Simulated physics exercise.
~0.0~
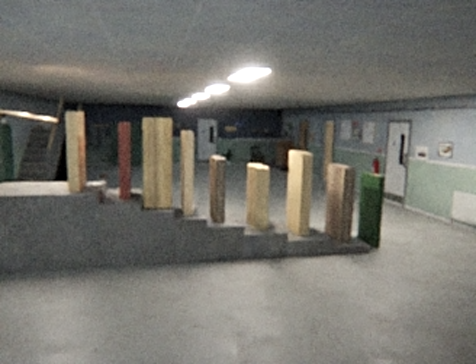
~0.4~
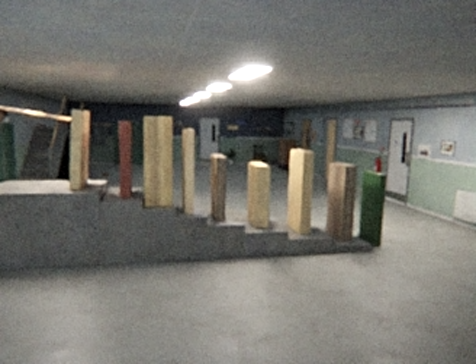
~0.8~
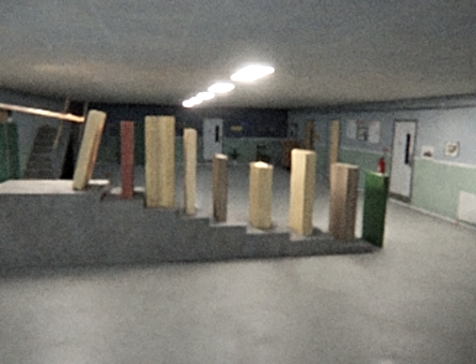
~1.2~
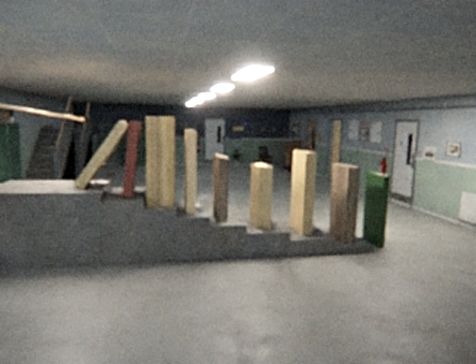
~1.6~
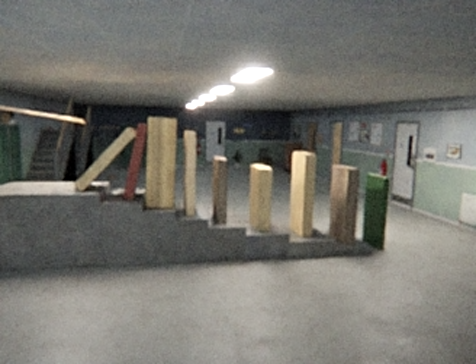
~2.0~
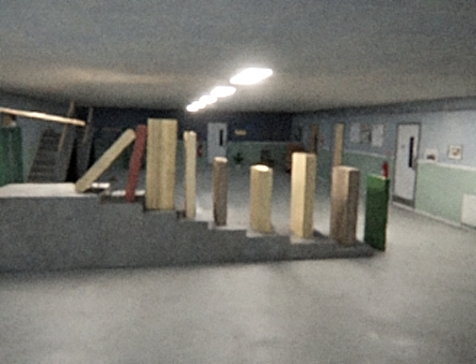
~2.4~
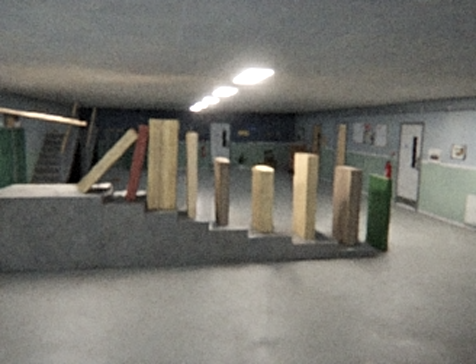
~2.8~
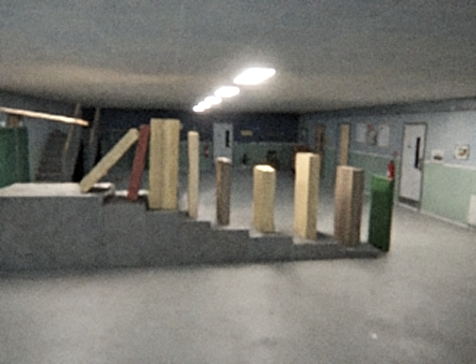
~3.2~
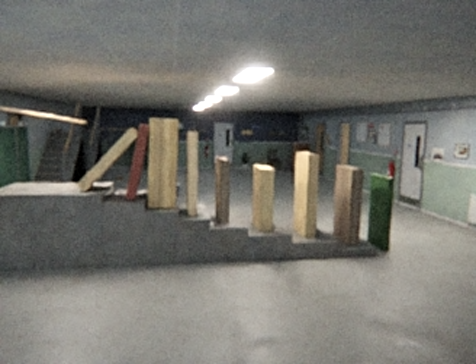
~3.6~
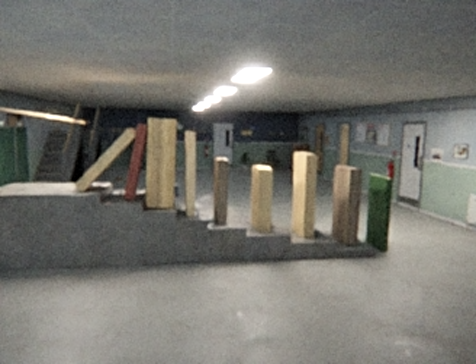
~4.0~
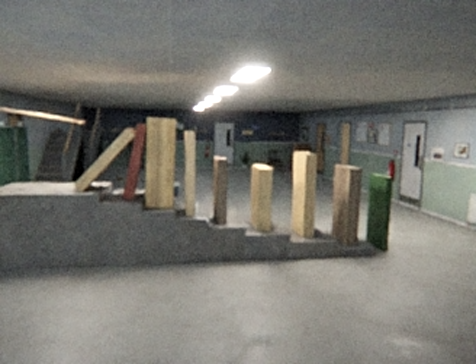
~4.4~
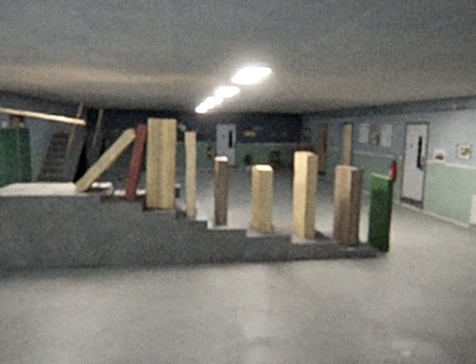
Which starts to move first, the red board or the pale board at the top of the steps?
The pale board at the top of the steps starts to move first. The red board tilts only after the pale one has leaned over towards it.
